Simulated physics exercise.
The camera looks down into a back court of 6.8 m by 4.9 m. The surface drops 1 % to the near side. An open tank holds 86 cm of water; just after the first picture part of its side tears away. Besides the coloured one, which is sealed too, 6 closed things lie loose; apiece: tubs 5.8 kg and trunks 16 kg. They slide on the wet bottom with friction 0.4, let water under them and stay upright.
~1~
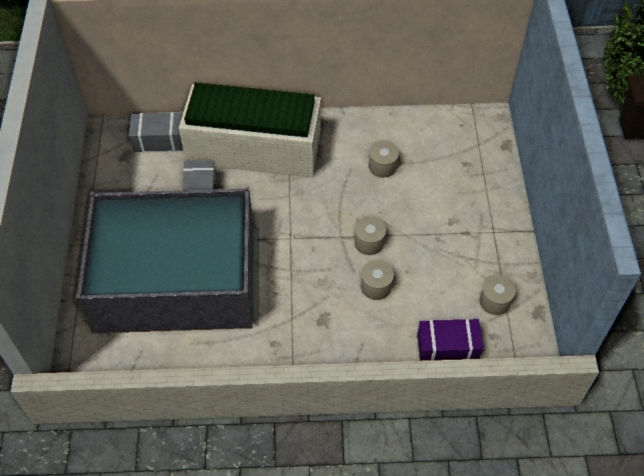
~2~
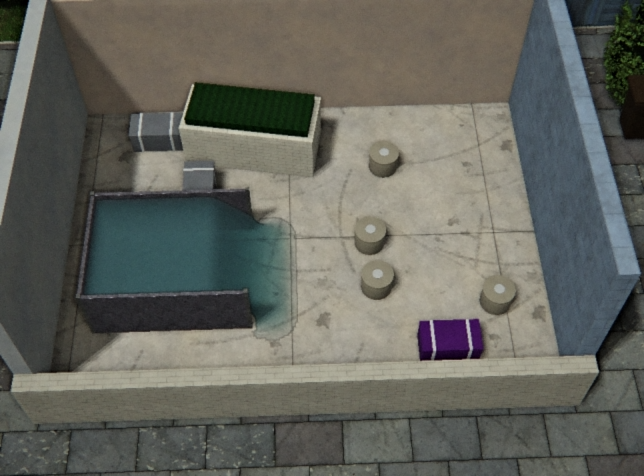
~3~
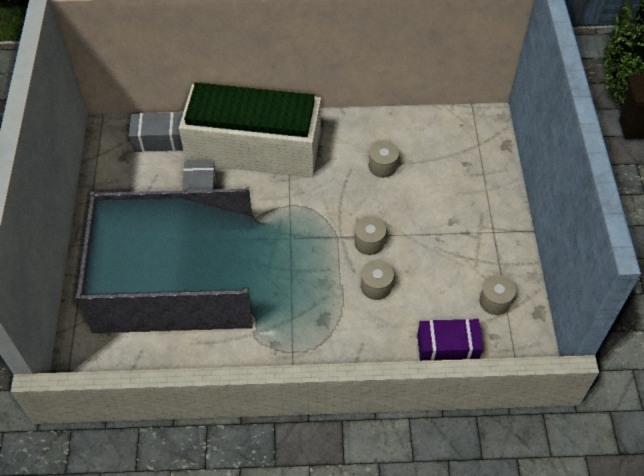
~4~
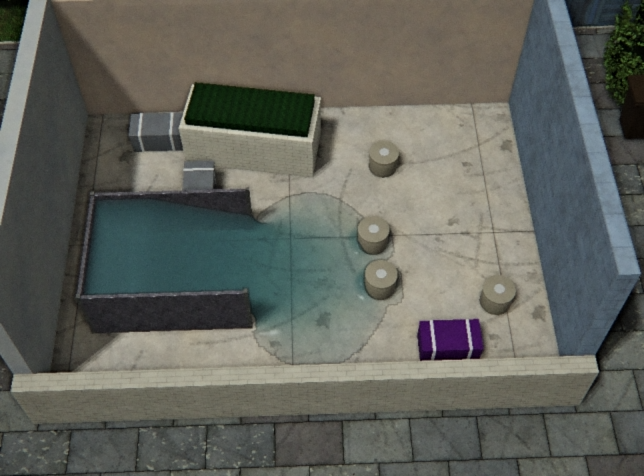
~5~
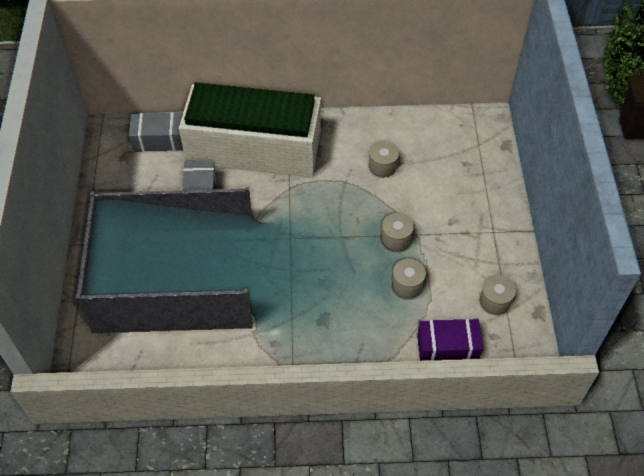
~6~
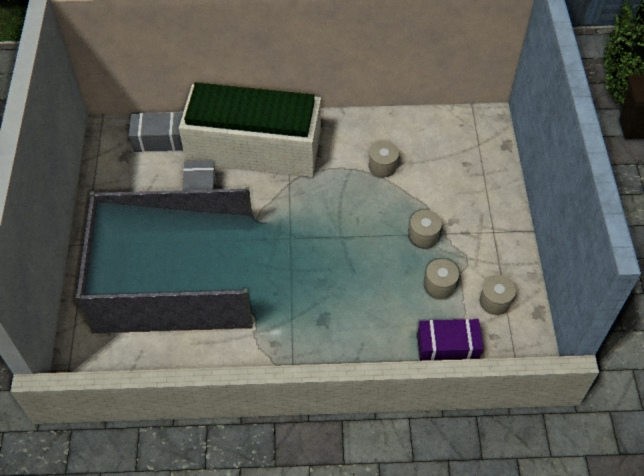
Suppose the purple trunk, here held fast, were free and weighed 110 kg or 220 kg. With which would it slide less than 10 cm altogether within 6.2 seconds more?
Verdict: Only the higher weight holds it.
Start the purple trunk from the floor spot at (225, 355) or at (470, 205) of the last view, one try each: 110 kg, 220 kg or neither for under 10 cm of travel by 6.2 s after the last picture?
In turn: The smaller is enough; it takes the larger.
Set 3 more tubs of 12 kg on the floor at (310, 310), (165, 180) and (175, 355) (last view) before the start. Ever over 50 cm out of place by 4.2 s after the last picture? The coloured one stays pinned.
In turn: Over, less, short of it.
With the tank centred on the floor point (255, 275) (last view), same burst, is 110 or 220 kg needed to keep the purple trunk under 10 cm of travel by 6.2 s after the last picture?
In that case only the larger load is enough.
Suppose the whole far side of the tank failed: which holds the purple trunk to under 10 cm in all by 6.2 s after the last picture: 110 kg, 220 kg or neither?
Then the lower weight is enough.
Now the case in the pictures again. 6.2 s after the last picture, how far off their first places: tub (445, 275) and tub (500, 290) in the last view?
In turn: 300 cm, 120 cm.
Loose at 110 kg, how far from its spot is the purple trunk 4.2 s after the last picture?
Roughly 50 cm.
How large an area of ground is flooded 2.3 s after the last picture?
About 22 m2.
Then, 0.6 s after the last picture the purple trunk would be 0 cm from its start with 110 kg and 0 cm from its start with 220 kg; 16 cm of water round it then.
Then, 2.3 s after the last picture the purple trunk would be 32 cm from its start with 110 kg and 0 cm from its start with 220 kg; 21 cm of water round it then.
Then, 4.2 s after the last picture the purple trunk would be 53 cm from its start with 110 kg and 0 cm from its start with 220 kg; 15 cm of water round it then.
Then, 6.2 s after the last picture the purple trunk would be 53 cm from its start with 110 kg and 0 cm from its start with 220 kg; 11 cm of water round it then.
